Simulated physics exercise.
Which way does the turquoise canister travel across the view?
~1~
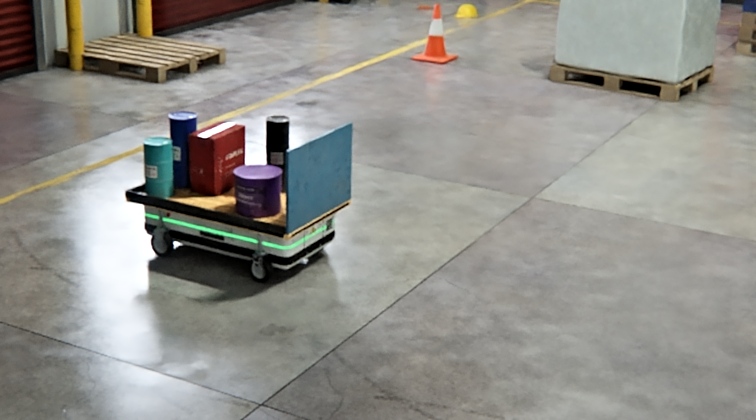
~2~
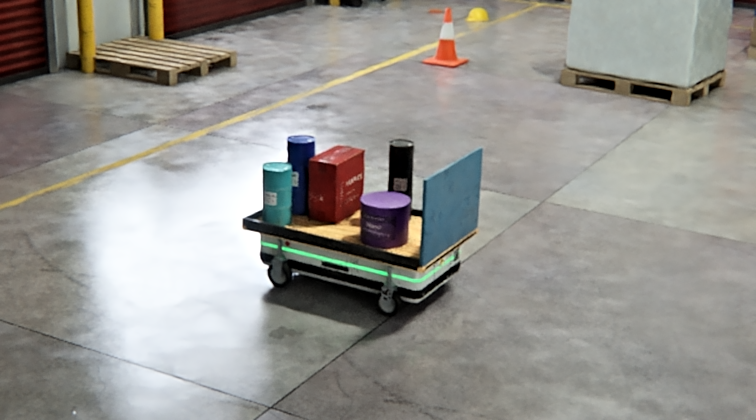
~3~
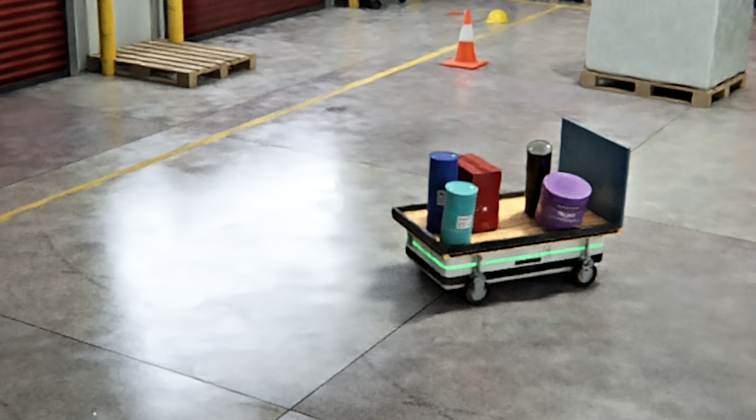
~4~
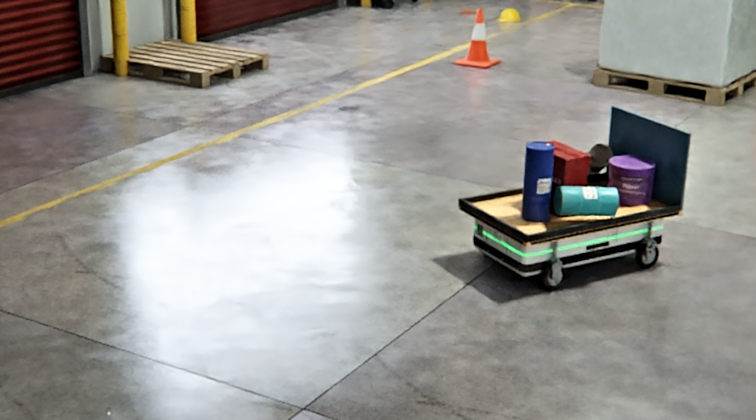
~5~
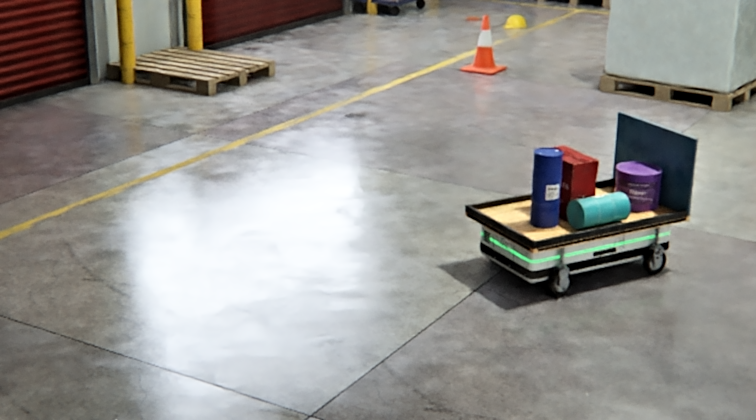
It travels to the right, carried along by the cart, and ends up lying on its side on the deck.
